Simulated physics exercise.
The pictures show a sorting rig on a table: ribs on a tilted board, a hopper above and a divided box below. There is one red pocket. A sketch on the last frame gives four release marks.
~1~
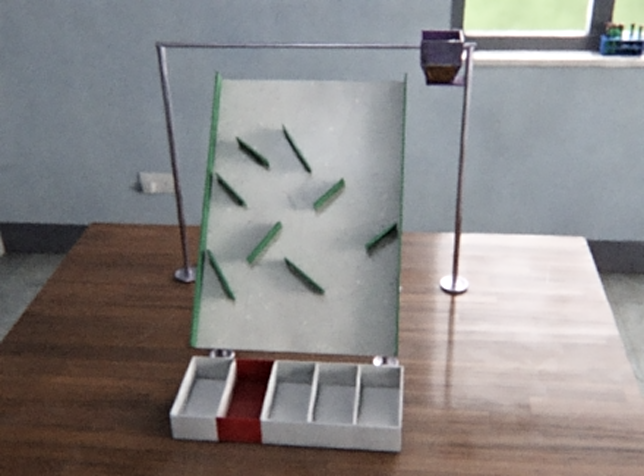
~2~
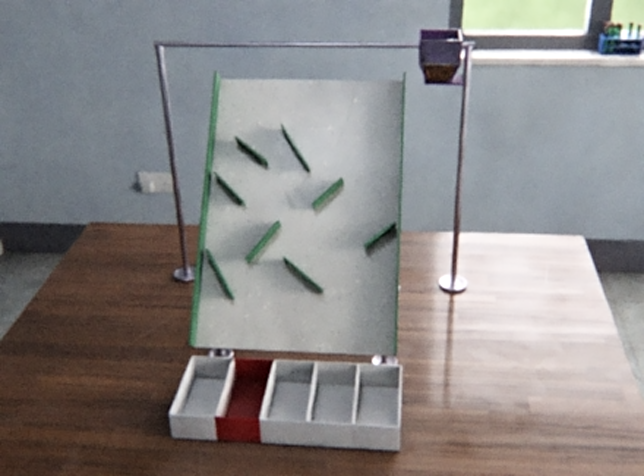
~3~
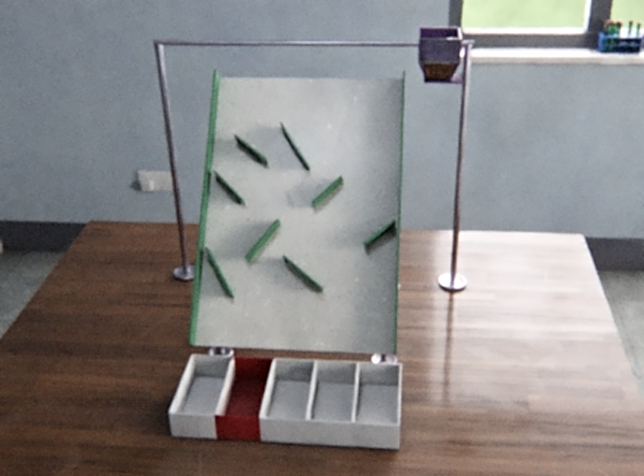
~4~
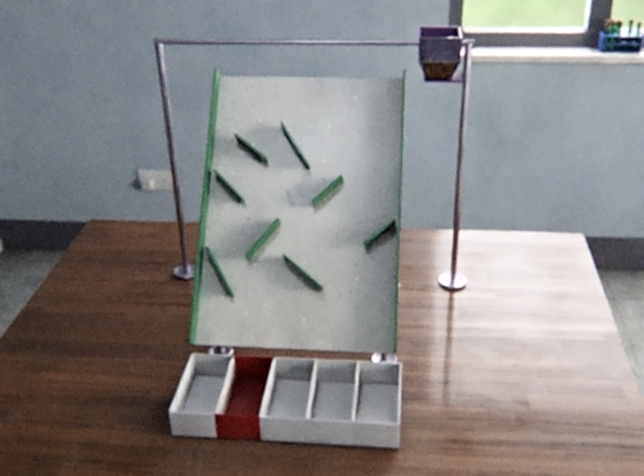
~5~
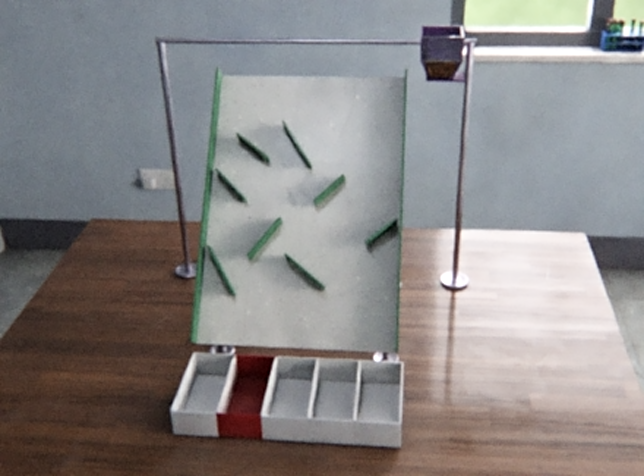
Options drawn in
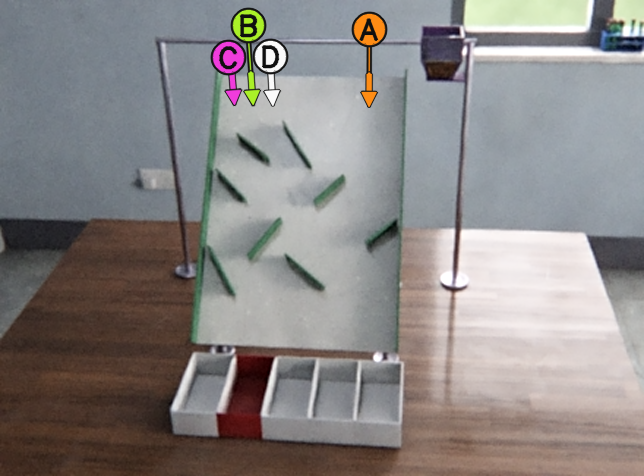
A tilted board with green ribs stands above a divided box, and nothing moves.
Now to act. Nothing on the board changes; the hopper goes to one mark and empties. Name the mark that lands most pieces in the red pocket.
Choose C.
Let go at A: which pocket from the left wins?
The fourth from the left.
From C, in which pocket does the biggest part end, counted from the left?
It is the second one.
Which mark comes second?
That would be B.
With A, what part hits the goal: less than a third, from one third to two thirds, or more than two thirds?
Less than a third.
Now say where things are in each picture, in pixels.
In the first frame, hopper at (440, 71), cereal balls, door shut.
In the second frame, ribs (235, 136) to (266, 160), (281, 124) to (308, 167), (214, 172) to (243, 201).
In the third frame, ribs (312, 203) to (342, 176), (245, 258) to (278, 219), (364, 244) to (395, 221).
In the fourth frame, ribs (206, 246) to (231, 293), (283, 254) to (321, 287).
In the fifth frame, red pocket at (239, 424), number 2 of 5 from the left.
On the marked copy, mark A meets the board at (369, 101); mark B meets the board at (252, 99); mark C meets the board at (234, 99); mark D meets the board at (272, 100).
Choosing A, a small part in the red pocket, about two thirds in other pockets, about a quarter outside the box.
Choosing B, a small part in the red pocket, most in other pockets, a small part outside the box.
Choosing C, about two thirds in the red pocket, about a quarter in other pockets, a small part outside the box.
Choosing D, a small part in the red pocket, most in other pockets, a small part outside the box.
